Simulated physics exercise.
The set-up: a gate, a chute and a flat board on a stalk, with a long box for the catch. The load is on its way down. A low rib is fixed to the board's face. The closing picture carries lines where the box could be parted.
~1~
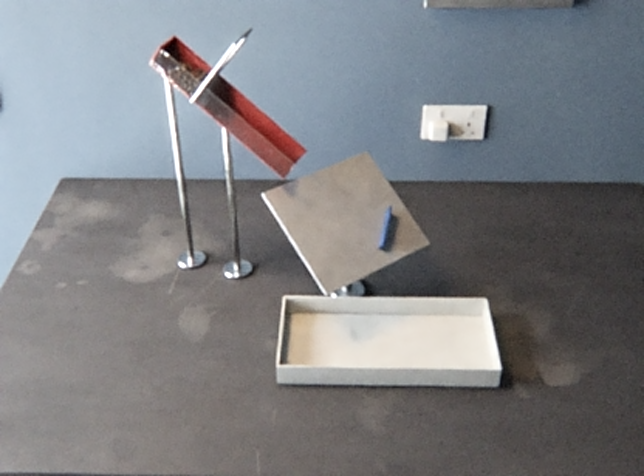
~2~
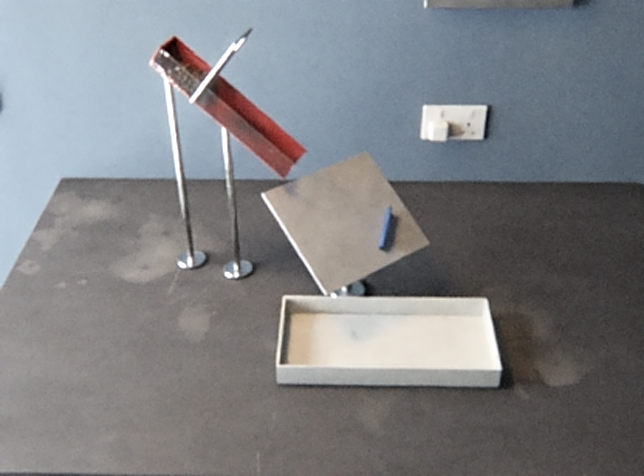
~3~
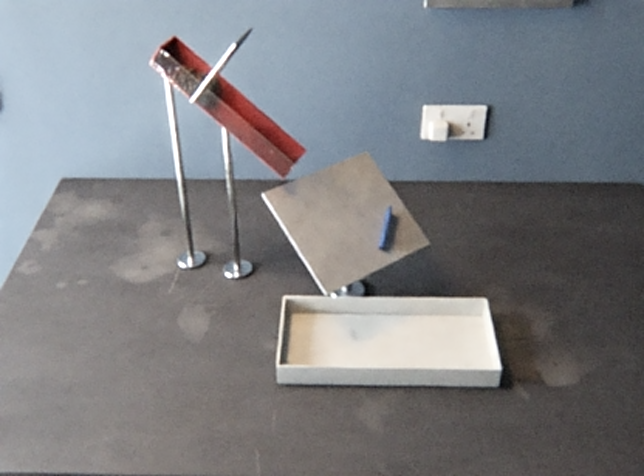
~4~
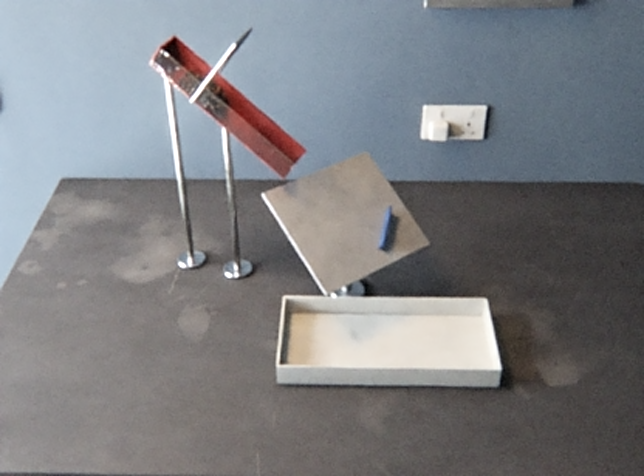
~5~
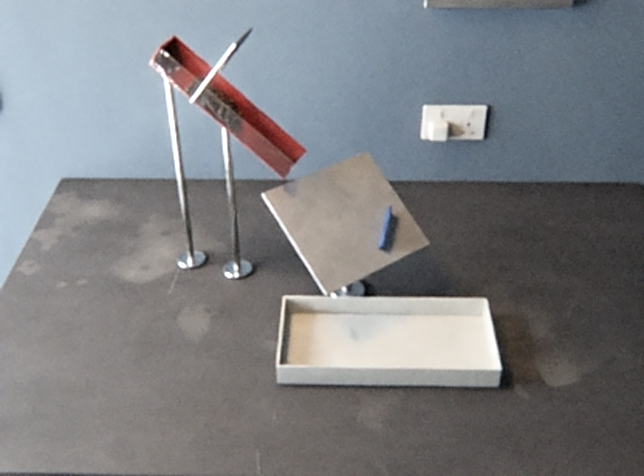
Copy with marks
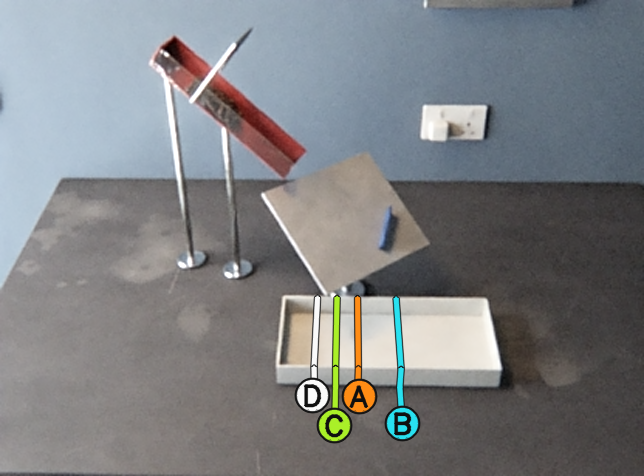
The video shows a red chute on two metal posts above a tilted grey board with a blue strip and an empty white box, as a mass of small dark pieces slides partway down the chute toward the right.
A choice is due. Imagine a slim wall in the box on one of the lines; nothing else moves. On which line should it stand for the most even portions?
B.
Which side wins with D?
Right.
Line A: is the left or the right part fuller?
Right.
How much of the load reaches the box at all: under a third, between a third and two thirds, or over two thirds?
About that: Over two thirds.
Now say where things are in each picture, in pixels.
Load behind the gate (194, 80), allspice berries; lip of the chute (290, 171), sloping fairly steeply, in the first picture.
Middle of the board (348, 219), tilted fairly steeply; middle of its low edge (381, 268); of its high edge (317, 171), in the second picture.
Front corners of the box (277, 366) and (501, 369), empty; front of the load (205, 98), in the third picture.
Middle of the load (206, 90); its front (221, 107), roughly a quarter of the way to the lip; rib from (391, 206) to (383, 244), in the fourth picture.
Middle of the load (218, 103); its front (238, 128), roughly half of the way to the lip, in the fifth picture.
On the marked copy, line A crosses the front rim at (358, 367); line B crosses the front rim at (401, 368); line C crosses the front rim at (335, 367); line D crosses the front rim at (314, 366).
If A is chosen, of what is caught, not one piece on the left of the divider, every piece on the right.
If B is chosen, of what is caught, roughly half on the left of the divider, roughly half on the right.
If C is chosen, of what is caught, not one piece on the left of the divider, every piece on the right.
If D is chosen, of what is caught, not one piece on the left of the divider, every piece on the right.
